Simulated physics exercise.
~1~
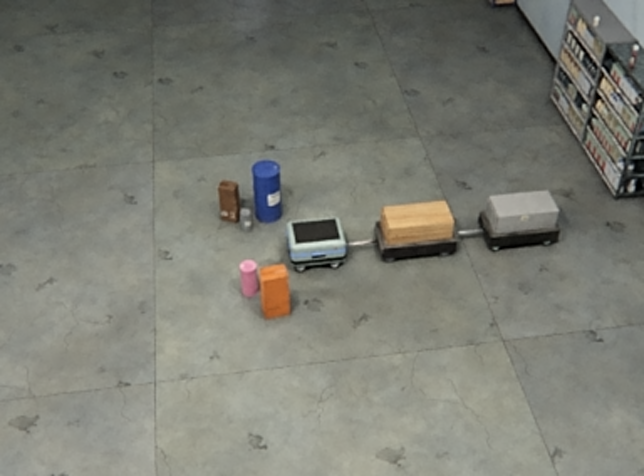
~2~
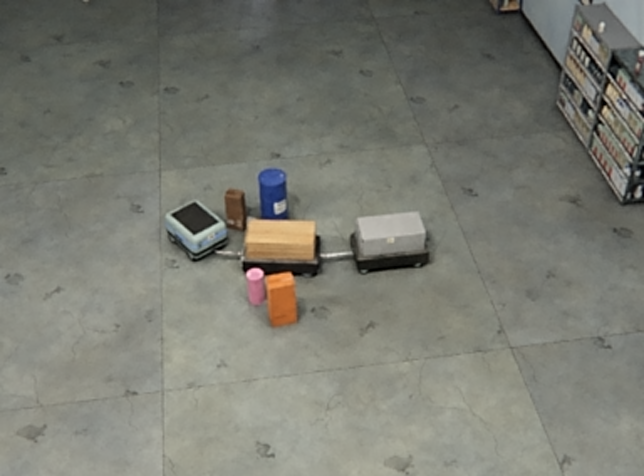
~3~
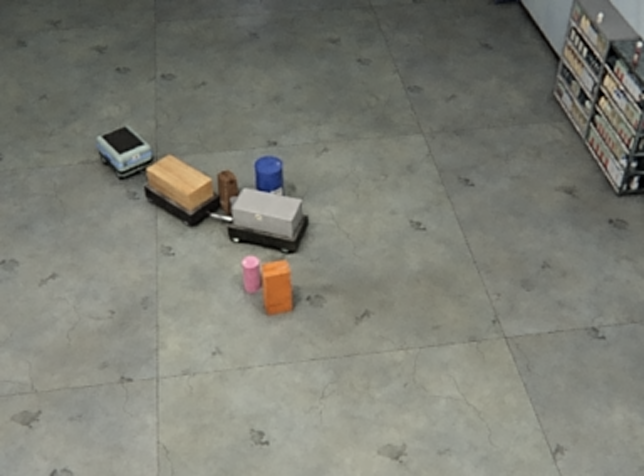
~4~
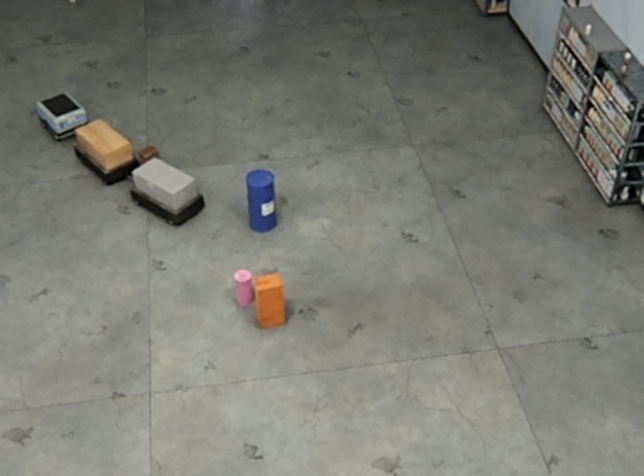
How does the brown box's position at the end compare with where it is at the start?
At the start the brown box stands just to the left of the blue drum. By the end it is well away from the drum, farther up and to the left, partly hidden beside the carts.
